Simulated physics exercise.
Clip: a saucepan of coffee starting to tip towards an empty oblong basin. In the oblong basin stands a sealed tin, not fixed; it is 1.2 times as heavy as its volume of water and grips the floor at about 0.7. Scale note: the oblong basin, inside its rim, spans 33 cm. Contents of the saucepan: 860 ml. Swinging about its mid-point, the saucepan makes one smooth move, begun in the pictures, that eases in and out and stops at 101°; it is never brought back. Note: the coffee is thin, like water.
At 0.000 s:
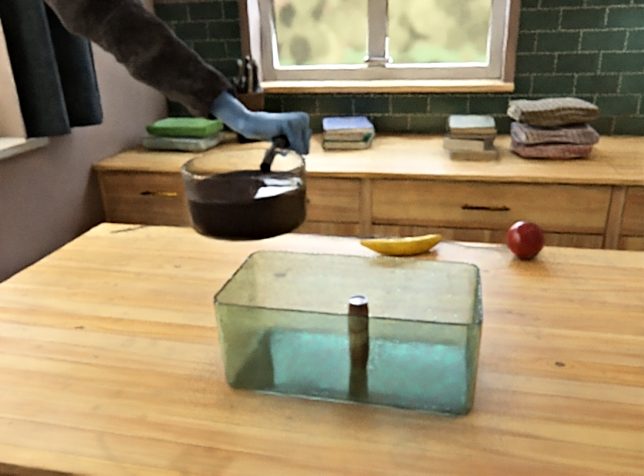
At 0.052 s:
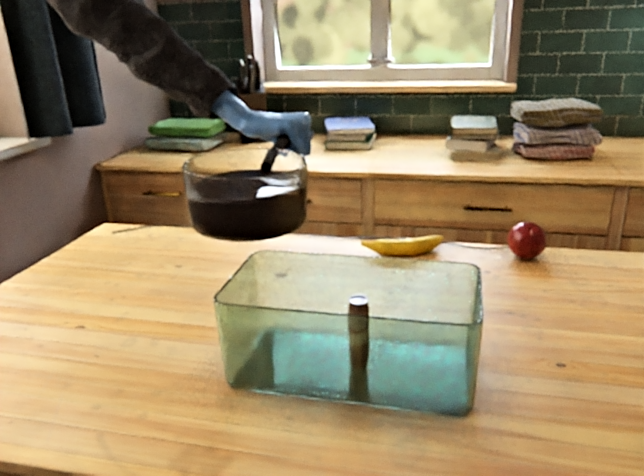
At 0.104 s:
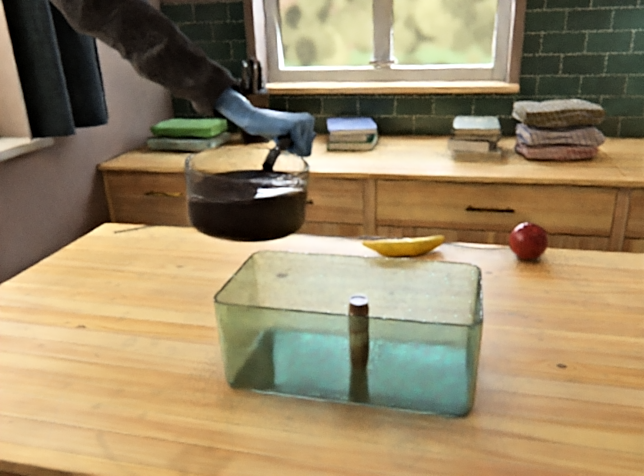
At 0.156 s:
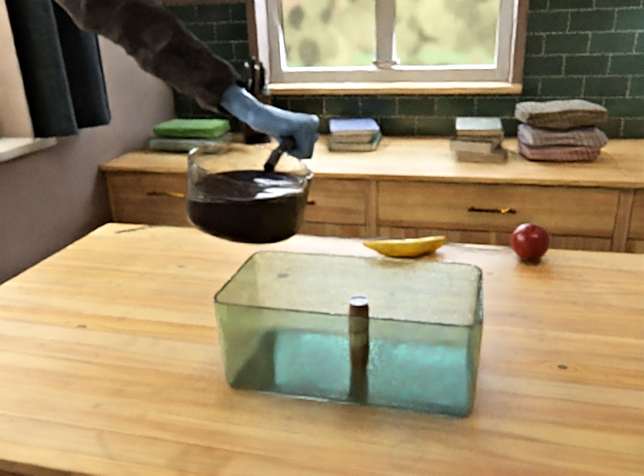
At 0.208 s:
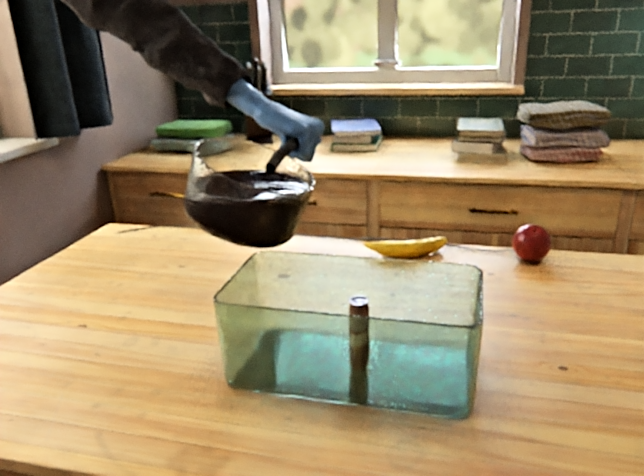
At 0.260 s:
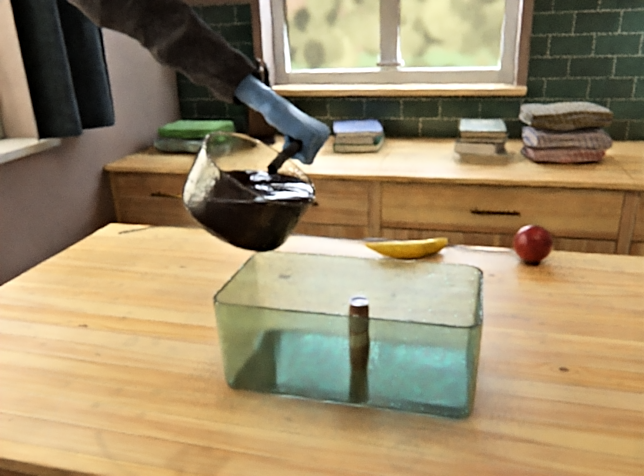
The clip opens on a gloved hand holding a clear saucepan of dark coffee level above a glassy oblong basin on a wooden table, with a banana and a red apple behind. The saucepan shifts very slightly right, then the hand tilts it steadily, its right side dipping while the coffee stays inside.
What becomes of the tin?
The tin is knocked over.
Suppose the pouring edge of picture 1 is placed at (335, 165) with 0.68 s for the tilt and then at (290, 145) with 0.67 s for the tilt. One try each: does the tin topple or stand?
First it keeps standing; then it goes over.
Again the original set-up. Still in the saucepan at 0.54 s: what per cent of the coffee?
I reckon about 36 in a hundred is still held.
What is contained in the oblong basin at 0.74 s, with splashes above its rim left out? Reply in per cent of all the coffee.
About 84 %.
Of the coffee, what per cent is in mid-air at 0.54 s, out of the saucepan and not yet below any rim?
I'd put it at about 36 percent.
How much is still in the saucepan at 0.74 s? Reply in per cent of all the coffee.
Around 10 in a hundred.
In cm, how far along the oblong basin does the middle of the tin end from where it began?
The tin's middle ends up about 8.0 cm along the basin.
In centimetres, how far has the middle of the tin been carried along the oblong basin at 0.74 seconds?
Estimate: Around 2 cm.
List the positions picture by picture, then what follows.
It leans 0°; its right rim is at (303, 165); the coffee meets the walls at (195, 182) and (303, 185); the oblong basin's rim runs from (234, 275) to (480, 293); the tin's top is at (358, 302), in the first frame.
It leans 1°; its right rim is at (304, 167); the coffee meets the walls at (196, 181) and (303, 185), in the second frame.
It leans 6°; its right rim is at (306, 171); the coffee meets the walls at (197, 181) and (304, 186), in the third frame.
It leans 13°; its right rim is at (309, 179); the coffee meets the walls at (198, 180) and (306, 188), in the fourth frame.
It leans 22°; its right rim is at (311, 189); the coffee meets the walls at (196, 179) and (309, 190), in the fifth frame.
It leans 32°; its right rim is at (311, 202); the coffee meets the walls at (194, 177) and (308, 191), in the sixth frame.
By 0.54 s the tilt is 90° and 36 per cent is still to pour; the tin stands where it began.
By 0.74 s the tilt is 101° and 10 per cent is still to pour; the tin leans 4°.
By 0.95 s the tilt is 101° and 2 per cent is still to pour; the tin leans 58°.
By 1.18 s the tilt is 101° and 0 per cent is still to pour; the tin lies on its side.
At rest the tin lies on its side.
